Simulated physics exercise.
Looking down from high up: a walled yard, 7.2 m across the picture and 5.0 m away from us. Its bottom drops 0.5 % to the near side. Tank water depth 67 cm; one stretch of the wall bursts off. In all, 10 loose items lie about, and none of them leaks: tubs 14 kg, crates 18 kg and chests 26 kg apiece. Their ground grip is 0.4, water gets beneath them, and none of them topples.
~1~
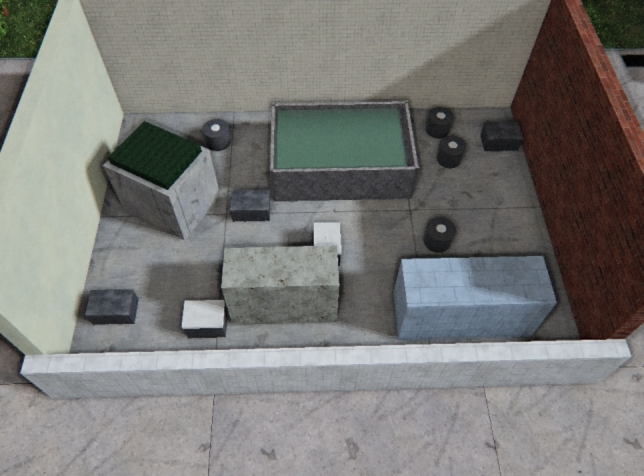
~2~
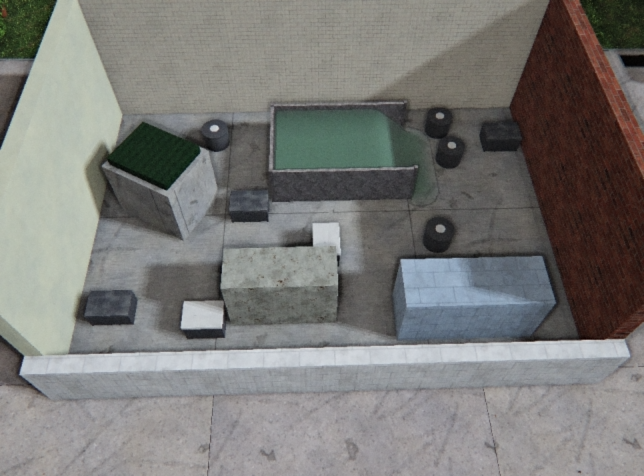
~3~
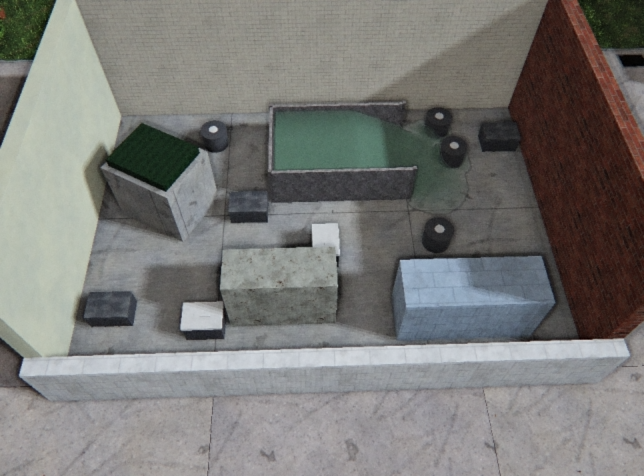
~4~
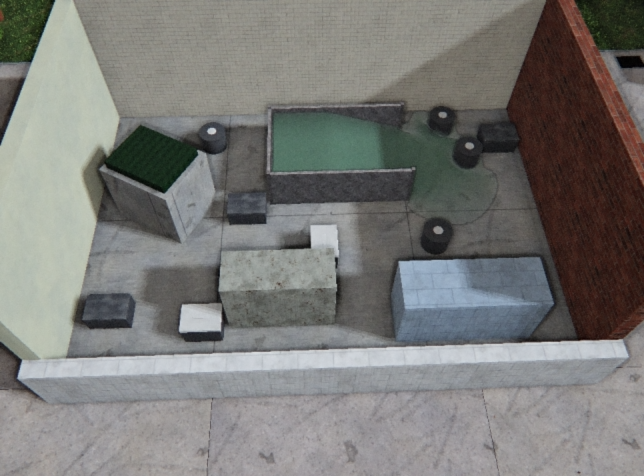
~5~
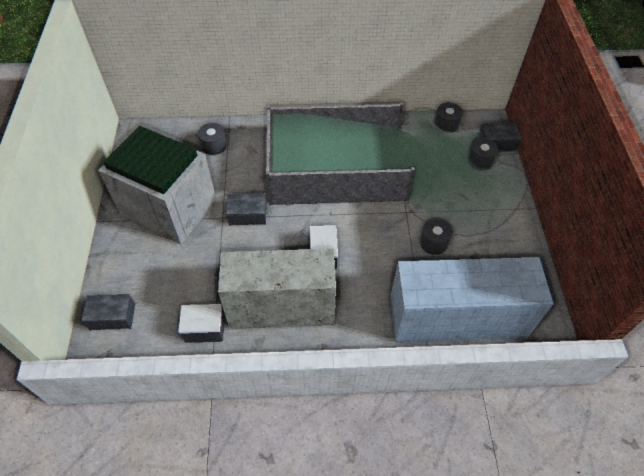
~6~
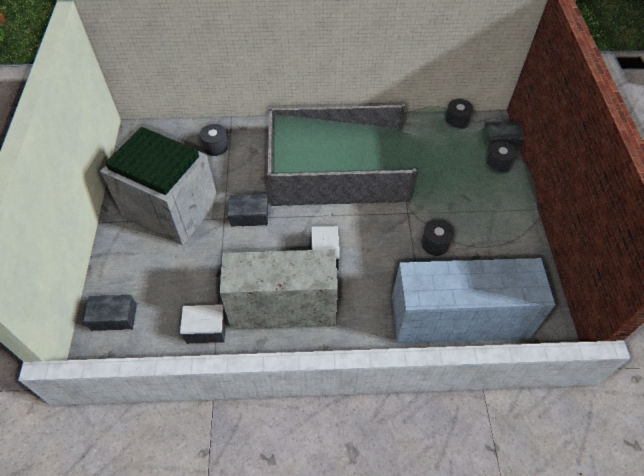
A rectangular tank of green water stands against the back wall of a paved, walled yard, seen from high above by a still camera. A planted block sits left, a mottled block and pale blue block nearer the front, with small dark and white boxes and dark round tubs scattered around. The tank's right side opens, green water spreads rightward across the paving, and two tubs slide right with it.
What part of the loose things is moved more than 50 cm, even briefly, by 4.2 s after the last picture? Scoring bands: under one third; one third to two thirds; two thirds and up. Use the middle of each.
Share: Low band, below a third.
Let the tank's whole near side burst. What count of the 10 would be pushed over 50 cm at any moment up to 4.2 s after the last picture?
That gives 5 of them.
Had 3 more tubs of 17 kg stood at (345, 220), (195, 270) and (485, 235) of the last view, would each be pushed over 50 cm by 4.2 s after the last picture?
Well, in turn they are below that, below that and above that.
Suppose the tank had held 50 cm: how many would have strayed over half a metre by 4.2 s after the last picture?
The answer would then be 3.
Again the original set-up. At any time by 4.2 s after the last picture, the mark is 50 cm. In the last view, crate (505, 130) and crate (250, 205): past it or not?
The first one is overshooting and the second one is undershooting.
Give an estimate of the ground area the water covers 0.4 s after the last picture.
About 10.0 m2 is covered.
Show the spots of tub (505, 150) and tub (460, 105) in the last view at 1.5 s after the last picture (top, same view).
Around (520, 213) and (488, 101).
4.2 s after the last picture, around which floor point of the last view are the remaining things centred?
(284, 222).
Then, 0.4 s after the last picture 2 of 10 are over 50 cm from their spots; 1 afloat.
Then, 1.5 s after the last picture 2 of 10 are over 50 cm from their spots; 3 afloat.
Then, 2.8 s after the last picture 2 of 10 are over 50 cm from their spots; 2 afloat.
Then, 4.2 s after the last picture 3 of 10 are over 50 cm from their spots, and 3 have been at some point; 1 afloat.
